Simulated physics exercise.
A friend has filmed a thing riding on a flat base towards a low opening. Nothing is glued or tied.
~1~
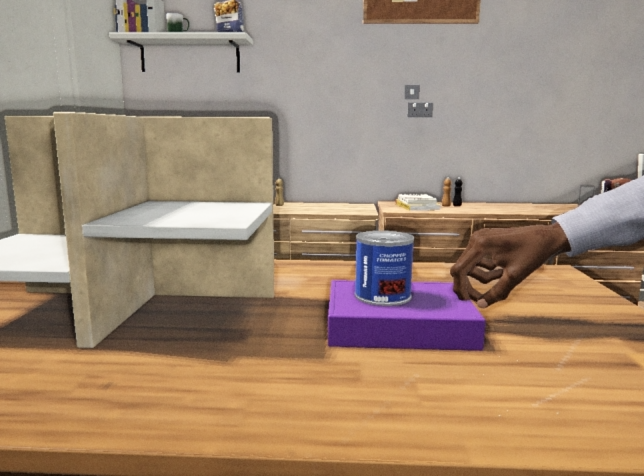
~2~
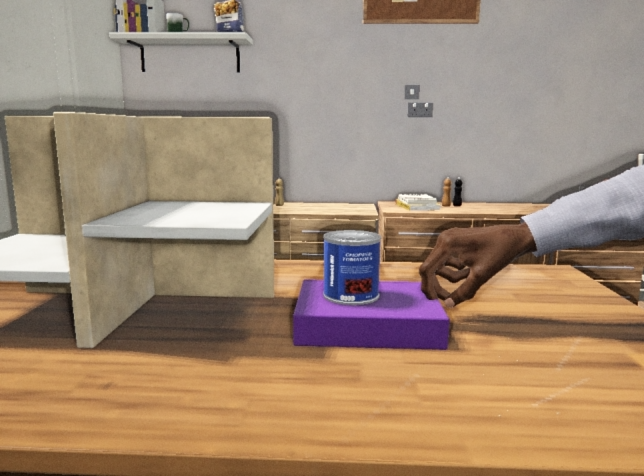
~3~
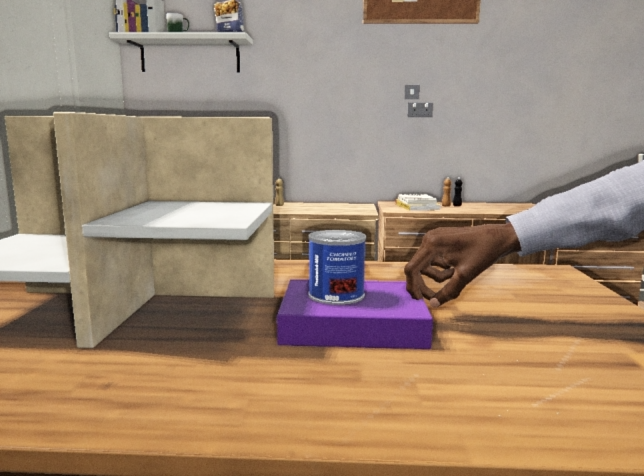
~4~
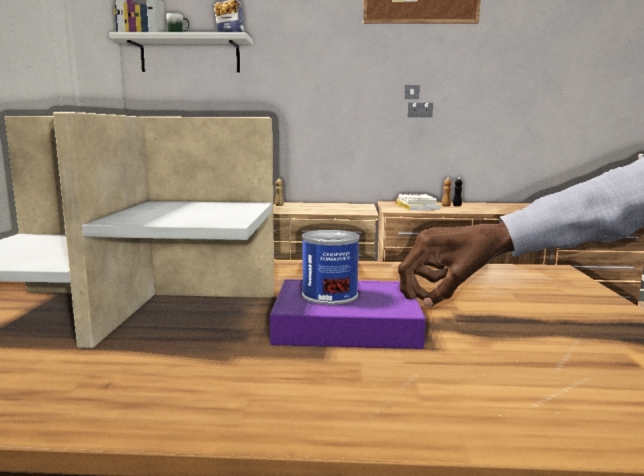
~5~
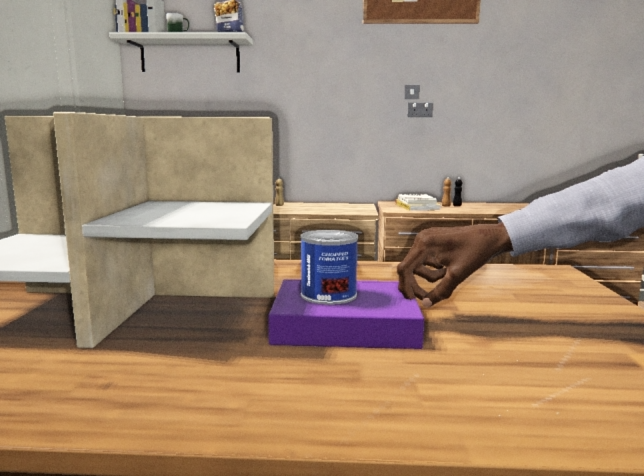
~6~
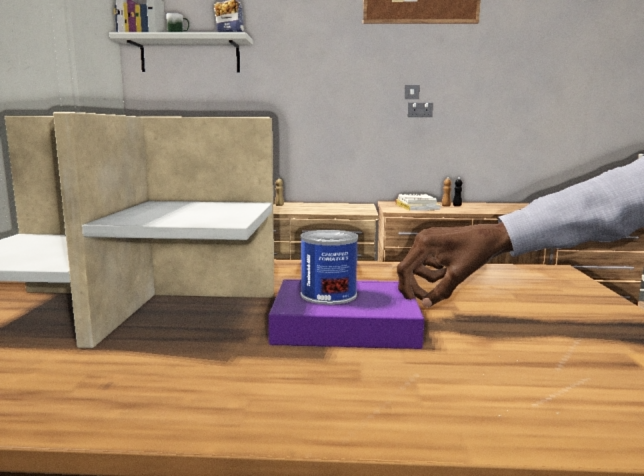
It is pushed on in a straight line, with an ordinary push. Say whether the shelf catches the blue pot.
As it turns out, the blue pot rides in untouched.
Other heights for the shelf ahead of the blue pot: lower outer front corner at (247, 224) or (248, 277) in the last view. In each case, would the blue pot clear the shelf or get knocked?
Try by try, it rides in untouched; gets scraped off its spot.
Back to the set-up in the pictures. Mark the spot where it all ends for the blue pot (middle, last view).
Roughly at (177, 263).
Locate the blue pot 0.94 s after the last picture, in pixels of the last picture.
Near (266, 265).
Then, 0.94 s later than the last frame, blue pot riding along near (266, 265).
When it is over, the blue pot passes below, near (178, 263).
